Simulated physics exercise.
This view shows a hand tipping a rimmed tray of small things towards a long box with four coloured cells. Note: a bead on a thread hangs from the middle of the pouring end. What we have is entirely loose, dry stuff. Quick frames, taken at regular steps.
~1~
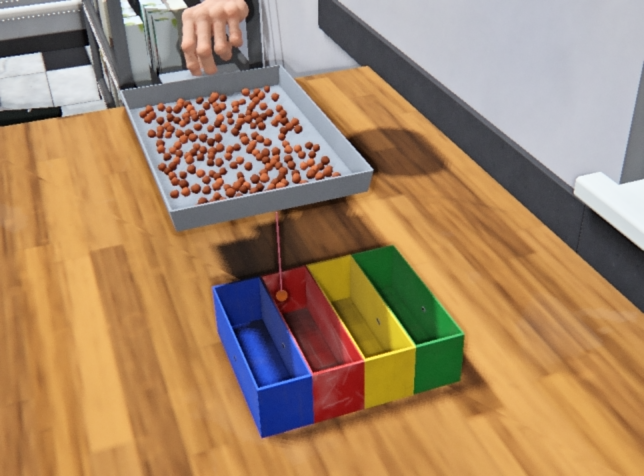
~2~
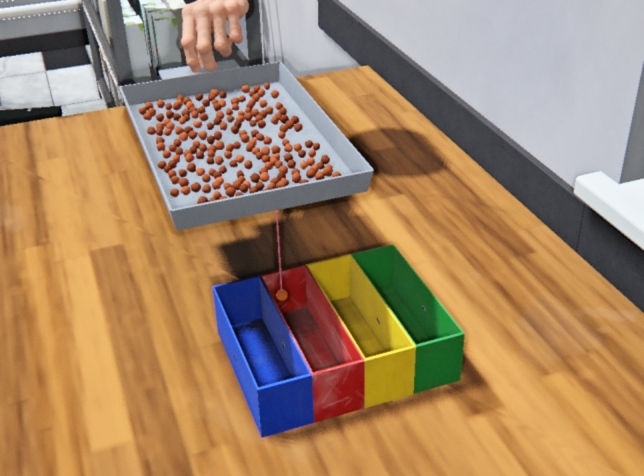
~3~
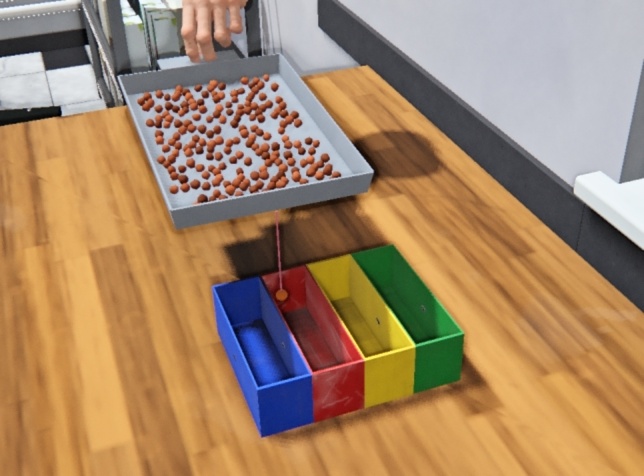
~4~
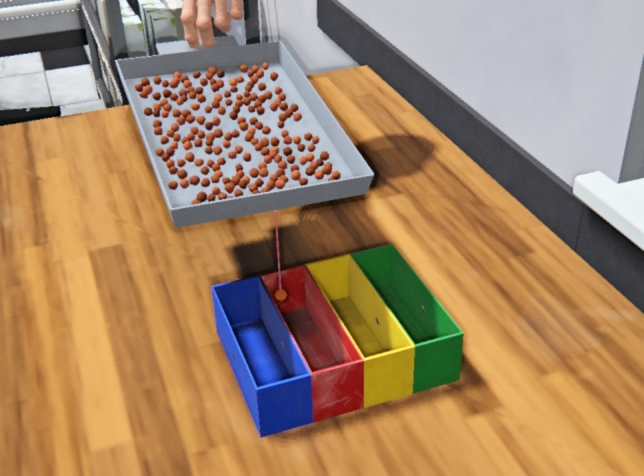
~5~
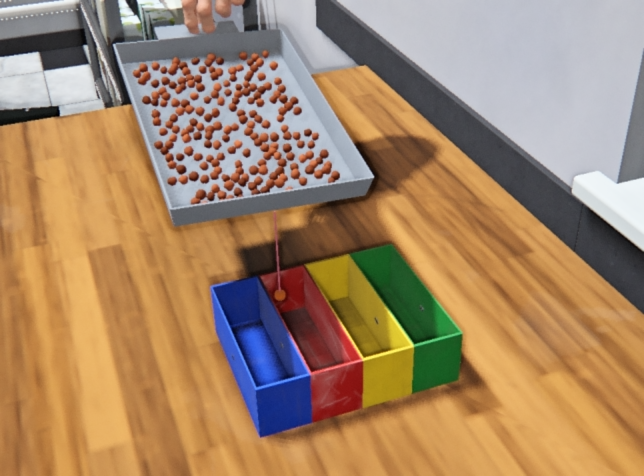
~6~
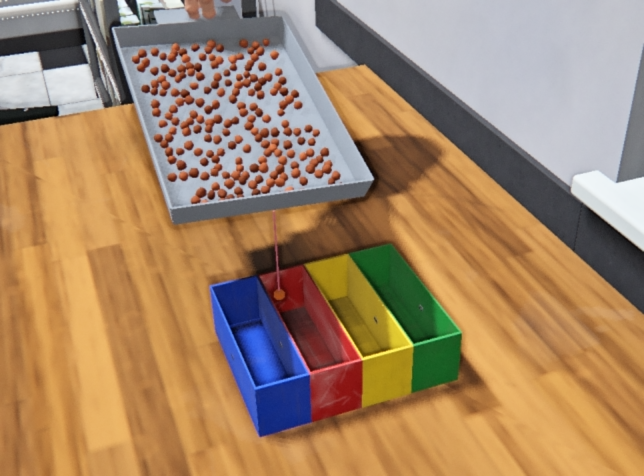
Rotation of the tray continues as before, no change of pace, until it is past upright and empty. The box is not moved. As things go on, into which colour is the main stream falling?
The main stream falls into the yellow cell.
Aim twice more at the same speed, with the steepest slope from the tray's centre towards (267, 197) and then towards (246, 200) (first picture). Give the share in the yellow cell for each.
So it's 20 percent with the first slope and 0 percent with the other.
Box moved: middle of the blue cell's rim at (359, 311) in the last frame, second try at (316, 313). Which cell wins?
That blue cell first, the cell in red second.
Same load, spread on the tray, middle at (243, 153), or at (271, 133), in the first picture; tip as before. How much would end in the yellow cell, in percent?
In order, roughly 50 % and 50 %.
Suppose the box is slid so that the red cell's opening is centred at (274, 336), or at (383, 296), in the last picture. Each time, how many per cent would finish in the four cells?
The first yields 100 per cent and the second 80 per cent.
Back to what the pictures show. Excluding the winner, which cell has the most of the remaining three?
Ranked number two: The cell in red.
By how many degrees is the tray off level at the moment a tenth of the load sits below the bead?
Roughly 105°.
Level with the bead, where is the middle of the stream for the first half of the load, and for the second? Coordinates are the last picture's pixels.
About (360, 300), and after that about (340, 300).
Shortly afterwards, tray tipped steeply; all but a few on the tray; only a few falling or outside the box.
Next, tray tipped right over; all but a few on the tray; only a few in the yellow cell; only a few in the green cell; only a few in the red cell; only a few falling or outside the box.
Some moments later, tray tipped past a quarter turn; near half in the yellow cell; near a quarter in the red cell; a little in the green cell; a little in the blue cell; a little falling or outside the box.
In the end, tray tipped past a quarter turn; near half in the yellow cell; near a quarter in the red cell; a little in the green cell; a little in the blue cell; a little outside the box.
